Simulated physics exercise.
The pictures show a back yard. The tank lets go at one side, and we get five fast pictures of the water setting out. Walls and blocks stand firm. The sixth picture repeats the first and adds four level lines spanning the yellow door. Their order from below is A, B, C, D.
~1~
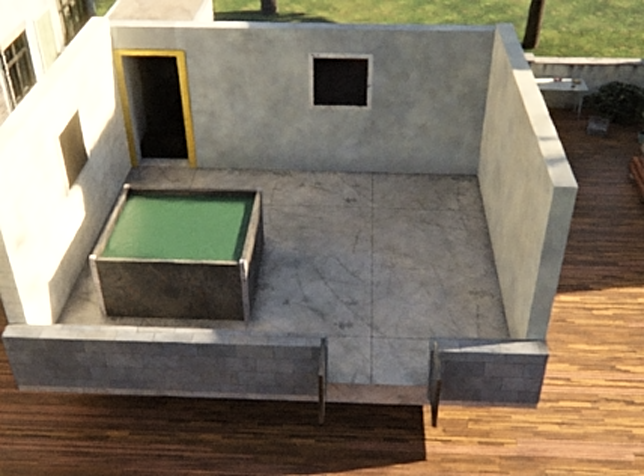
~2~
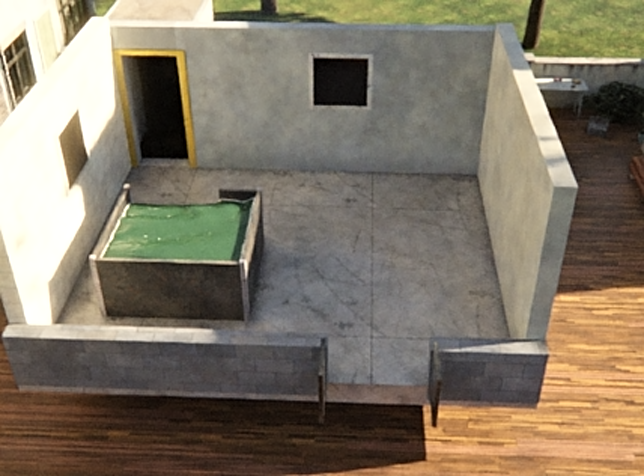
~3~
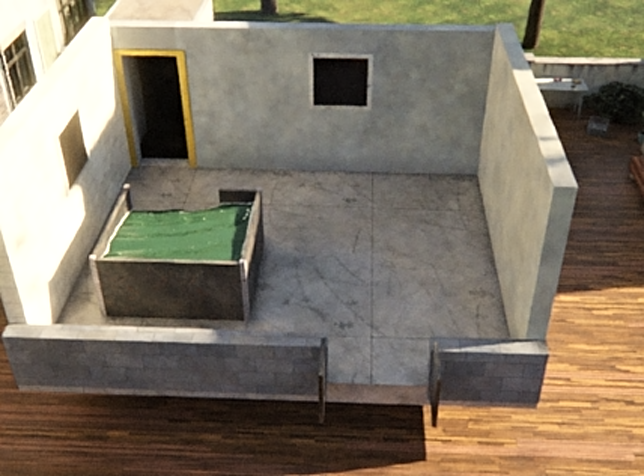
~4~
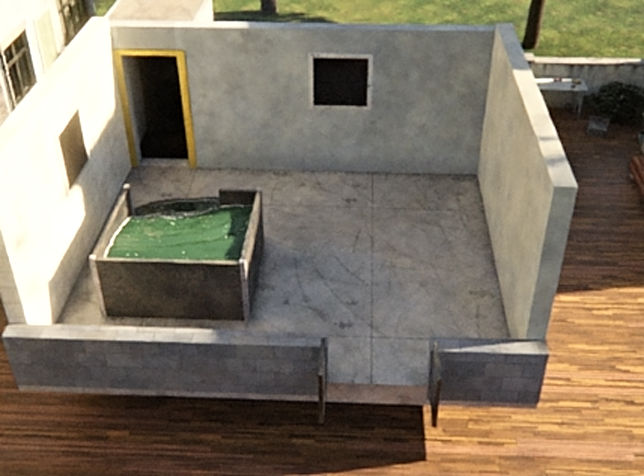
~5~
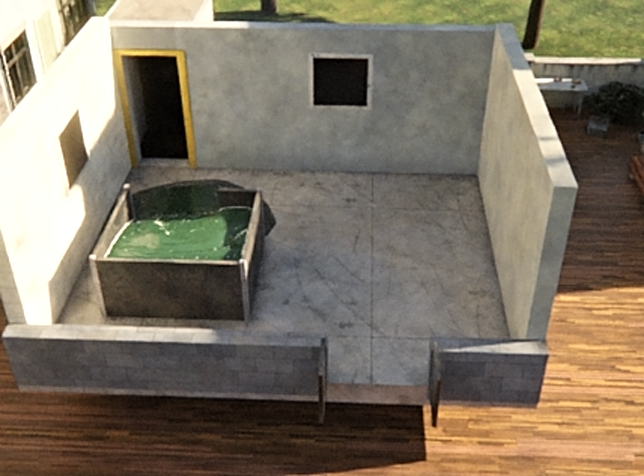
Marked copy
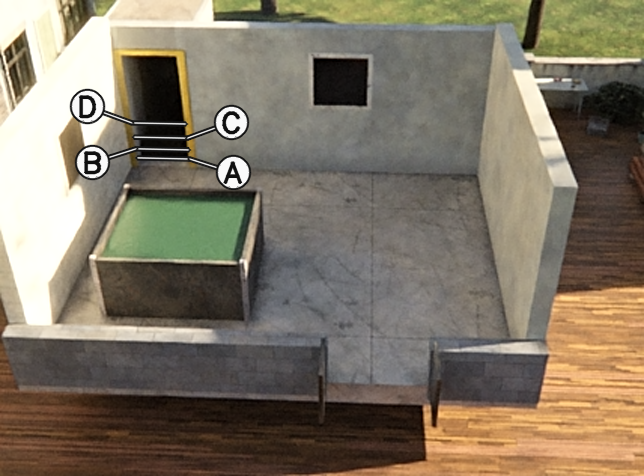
A dark, open-topped tank of green water stands at the left of a walled back yard, seen from above with a still camera. Pale grey walls enclose a grey concrete floor, with a yellow-framed doorway behind the tank, a dark square window and a front gap, amid brown decking. The smooth water sinks and ripples, pouring out the tank's far side and spreading darkly behind it and rightward.
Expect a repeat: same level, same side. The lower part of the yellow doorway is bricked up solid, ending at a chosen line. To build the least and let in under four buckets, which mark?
C is the one.
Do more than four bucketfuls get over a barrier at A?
Yes, it does.
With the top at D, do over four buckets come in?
No.
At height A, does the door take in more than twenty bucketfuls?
Yes.
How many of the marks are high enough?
Two of them.
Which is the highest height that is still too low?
The answer is B.
On the marked copy, A at (163, 158); B at (162, 149); C at (160, 137); D at (158, 123); from the bottom up A, B, C, D.
With A, dozens of bucketfuls pour in.
With B, about 10 bucketfuls get in.
With C, a splash gets over, under a bucket.
With D, nothing gets over.
